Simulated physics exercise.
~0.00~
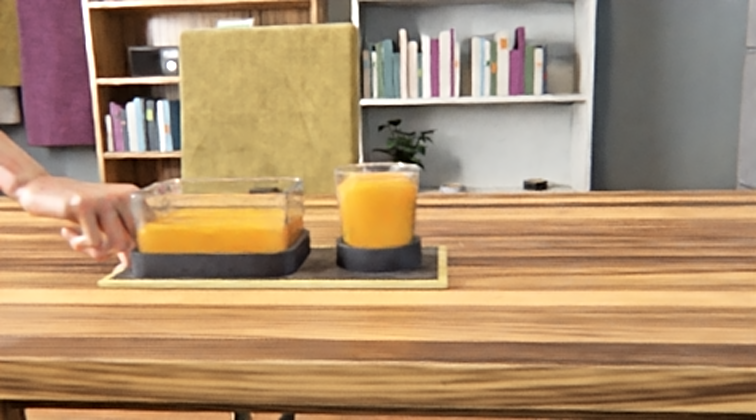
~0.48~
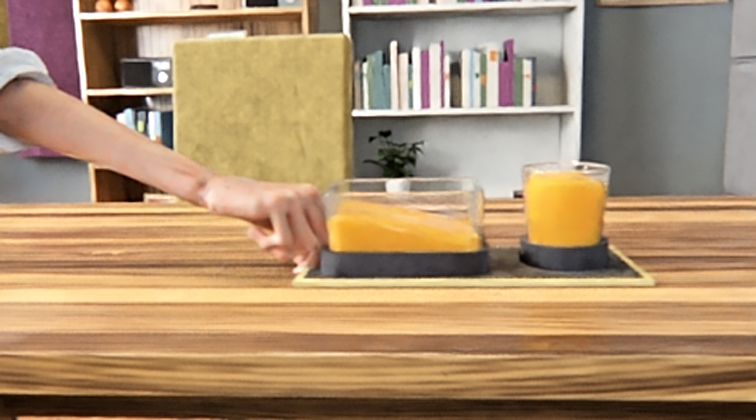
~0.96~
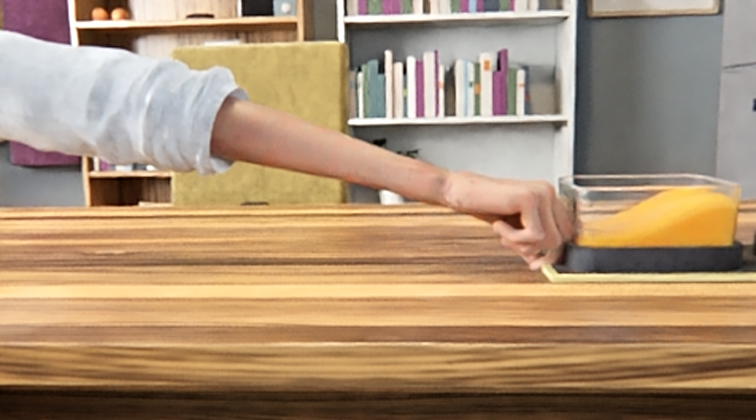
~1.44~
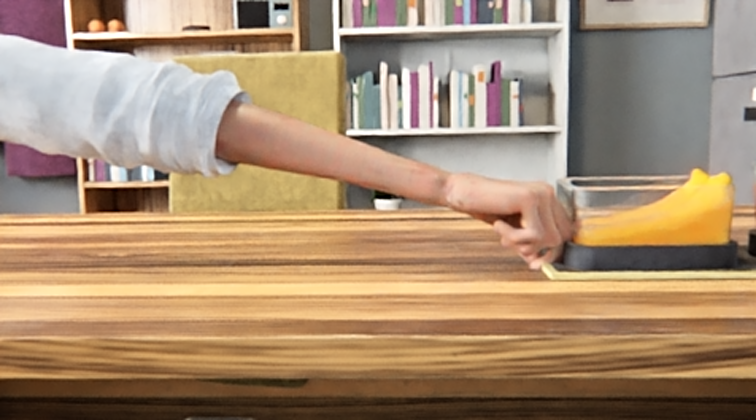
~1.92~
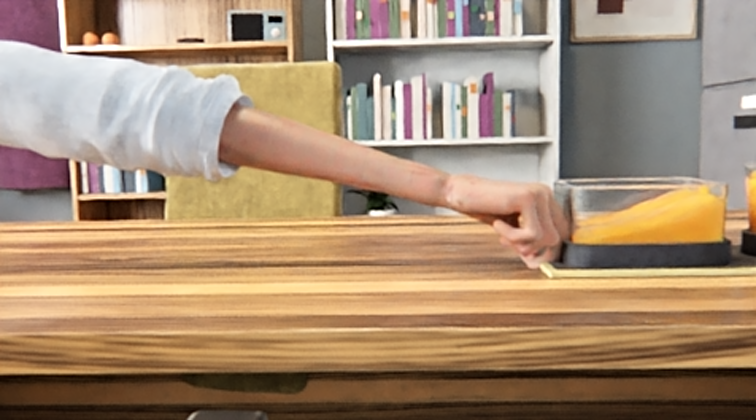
The video shows a hand pushing a tray holding a rectangular glass container and a drinking glass of orange juice rightward across a striped wooden table. The tray stops near the right edge, the drinking glass largely out of view, while juice surges up the container's right side and remains tilted.
